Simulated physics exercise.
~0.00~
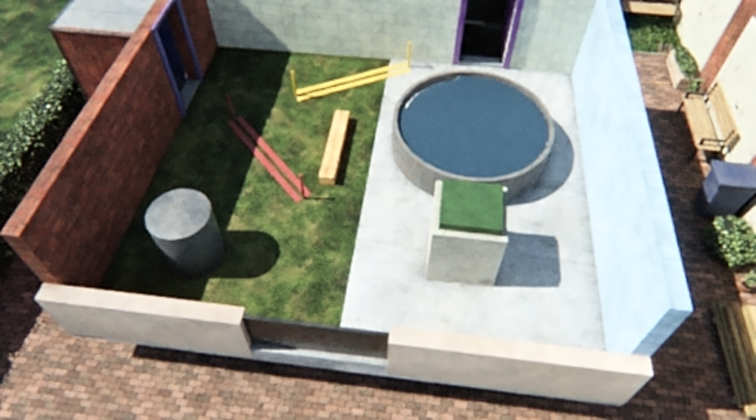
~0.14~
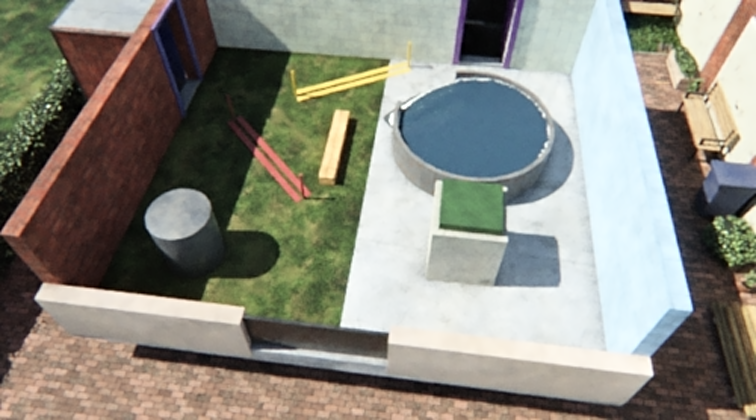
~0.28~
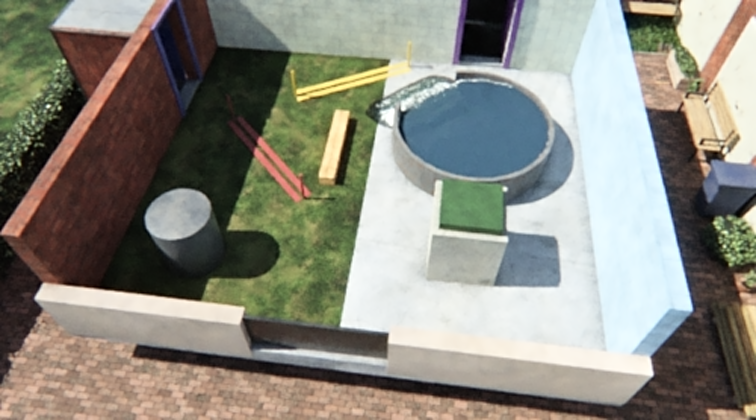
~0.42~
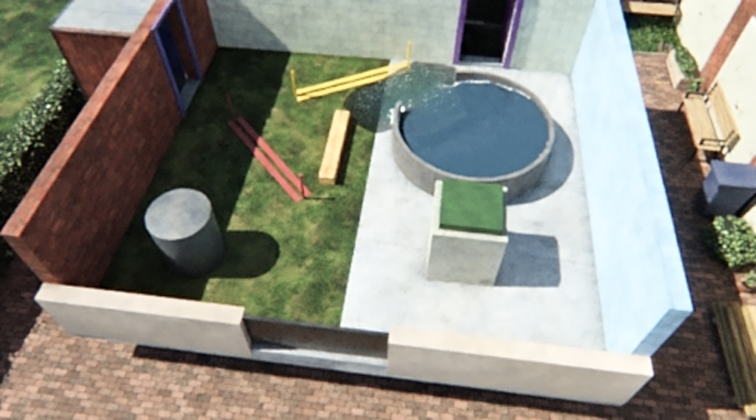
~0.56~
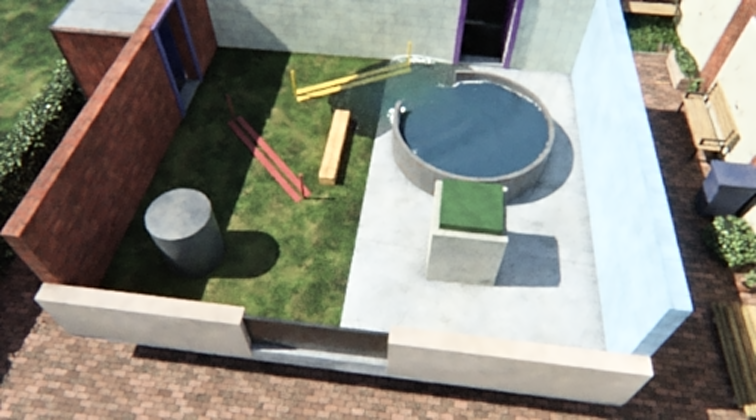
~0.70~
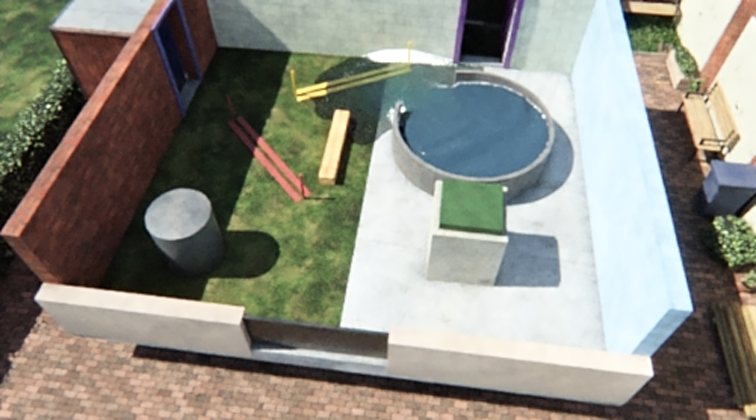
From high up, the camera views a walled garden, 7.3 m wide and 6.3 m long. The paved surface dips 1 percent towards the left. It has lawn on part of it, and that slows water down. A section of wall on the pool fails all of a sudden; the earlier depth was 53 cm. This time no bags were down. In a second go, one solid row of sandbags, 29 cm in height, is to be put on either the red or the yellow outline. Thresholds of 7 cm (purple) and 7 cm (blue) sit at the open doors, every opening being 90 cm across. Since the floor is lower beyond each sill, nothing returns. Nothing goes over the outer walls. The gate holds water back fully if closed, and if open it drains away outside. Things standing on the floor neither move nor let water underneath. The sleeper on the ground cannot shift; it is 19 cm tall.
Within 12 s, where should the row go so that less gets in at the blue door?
On the yellow outline.
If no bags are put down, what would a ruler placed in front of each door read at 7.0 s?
Purple 4 cm, blue 14 cm.
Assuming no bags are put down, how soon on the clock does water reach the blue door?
Blue - 2.6 seconds.
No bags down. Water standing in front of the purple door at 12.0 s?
Depth: Approx. 5.0 cm.
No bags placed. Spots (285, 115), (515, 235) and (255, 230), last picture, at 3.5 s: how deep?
Roughly 6, 0 and 0 cm.
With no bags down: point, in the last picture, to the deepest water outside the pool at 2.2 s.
(404, 67), roughly.
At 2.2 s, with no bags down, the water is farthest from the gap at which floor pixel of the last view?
Tip position: Roughly (219, 47), last view.
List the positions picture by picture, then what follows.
In the first frame, the pool at (472, 124) is whole and still, 53 cm deep.
In the second frame, the front is at a hidden place, 0.8 m from the gap on the pool's far side; 0.3 m2 of floor is under water; 53 cm left at the back of the pool.
In the third frame, the front is at (371, 113), 1.0 m from the gap on the pool's far side; 1.0 m2 of floor is under water; 53 cm left at the back of the pool.
In the fourth frame, the front is at (350, 107), 1.4 m from the gap on the pool's far side; 2.4 m2 of floor is under water; 53 cm left at the back of the pool.
In the fifth frame, water pours out on the pool's far side and has run 1.7 m, to (339, 87); typically 6 cm deep outside, 53 cm at the pool's back.
In the sixth frame, water pours out on the pool's far side and has run 2.1 m, to (324, 78); typically 5 cm deep outside, 53 cm at the pool's back.
After 1.4 s water covers 15 % of the floor and is deepest (36 cm) near (405, 62) in the run without bags; in at the blue door, 0 L with no bags, 0 L with the row on red, 0 L on yellow.
After 2.2 s water covers 25 % of the floor and is deepest (34 cm) near (404, 67) in the run without bags; in at the blue door, 0 L with no bags, 0 L with the row on red, 0 L on yellow.
After 3.5 s water covers 40 % of the floor and is deepest (30 cm) near (224, 53) in the run without bags; in at the blue door, 22 L with no bags, 25 L with the row on red, 0 L on yellow.
After 7.0 s water covers 70 % of the floor and is deepest (16 cm) near (211, 63) in the run without bags; in at the blue door, 140 L with no bags, 167 L with the row on red, 10 L on yellow.
After 12.0 s water covers 95 % of the floor and is deepest (12 cm) near (92, 301) in the run without bags; in at the blue door, 192 L with no bags, 253 L with the row on red, 15 L on yellow.
